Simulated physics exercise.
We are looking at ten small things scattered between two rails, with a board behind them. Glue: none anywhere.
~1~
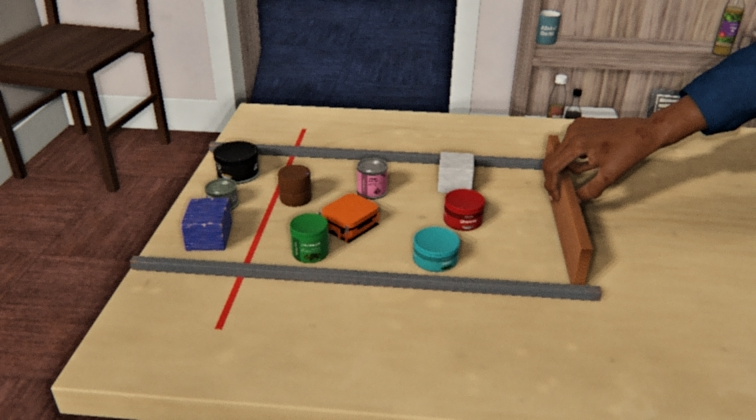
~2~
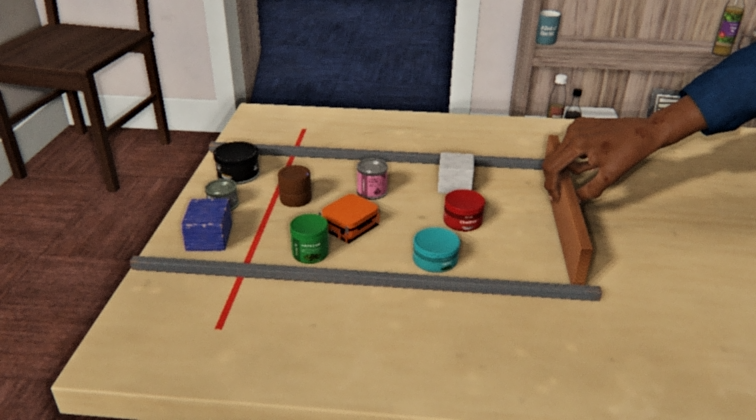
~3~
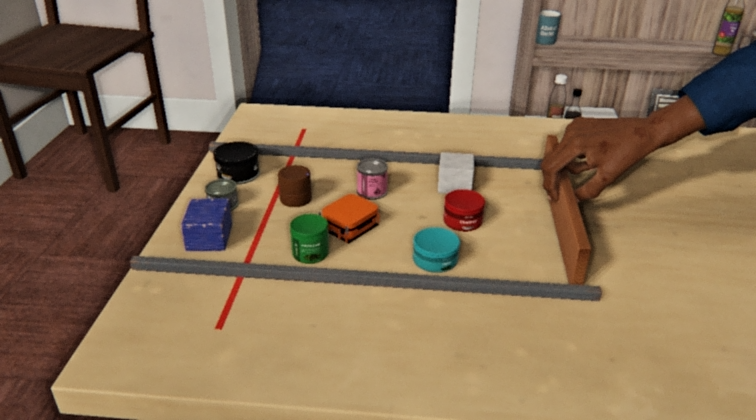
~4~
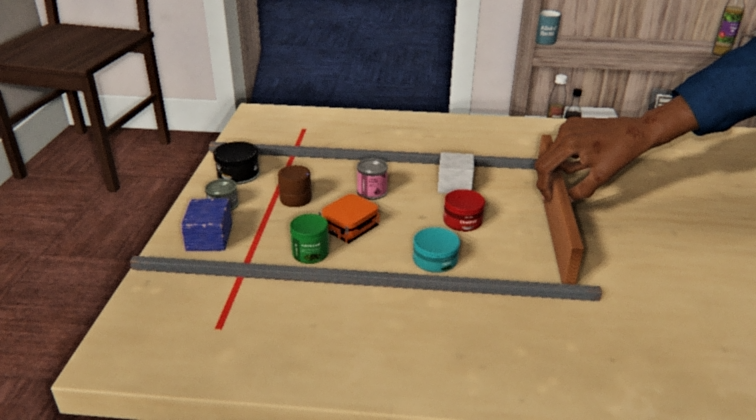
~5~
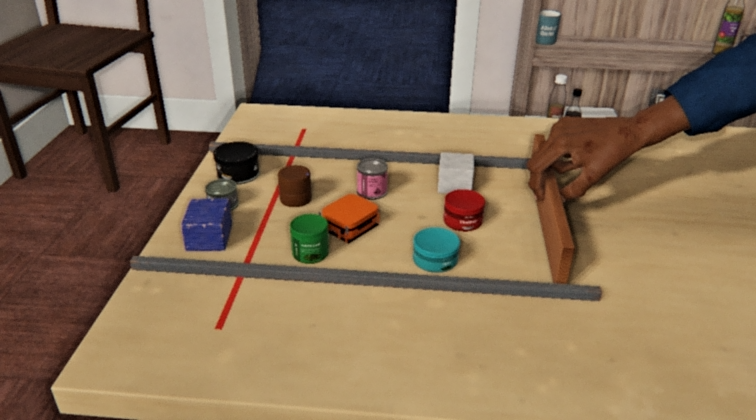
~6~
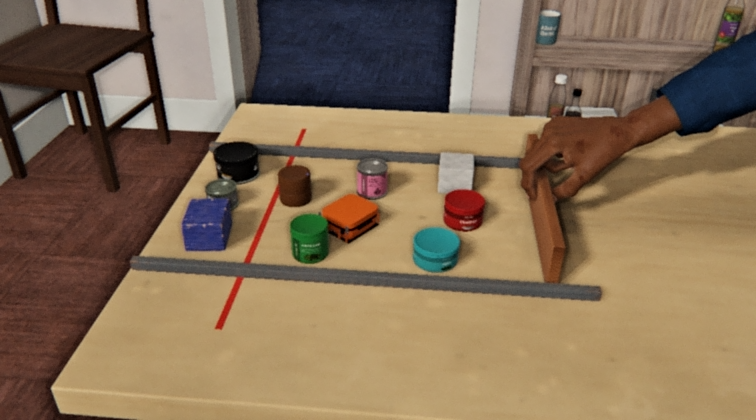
The footage shows small tubs, pots and blocks scattered between two grey rails on a wooden table crossed by red tape, while a hand at the right slides an upright brown board a short way left, the items staying still.
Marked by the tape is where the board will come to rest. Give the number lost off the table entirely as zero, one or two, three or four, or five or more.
Lost off the table: Zero.
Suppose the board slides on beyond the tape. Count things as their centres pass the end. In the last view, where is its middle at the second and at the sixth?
At the first moment about (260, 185), at the next about (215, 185).
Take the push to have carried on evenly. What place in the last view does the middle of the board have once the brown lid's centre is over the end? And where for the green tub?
Its middle is around (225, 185) and around (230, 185).
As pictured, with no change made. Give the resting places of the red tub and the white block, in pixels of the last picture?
Red tub: About (251, 196); white block: About (269, 161).
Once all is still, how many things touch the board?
At rest, 4 are in contact.
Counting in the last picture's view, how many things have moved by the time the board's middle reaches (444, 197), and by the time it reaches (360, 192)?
That gives 3 for the first and 7 for the second.
Soon after, none off yet; black pot at rest near (237, 163); grey pot at rest near (222, 196); blue block at rest near (208, 225).
At rest, the number that fall off is zero.
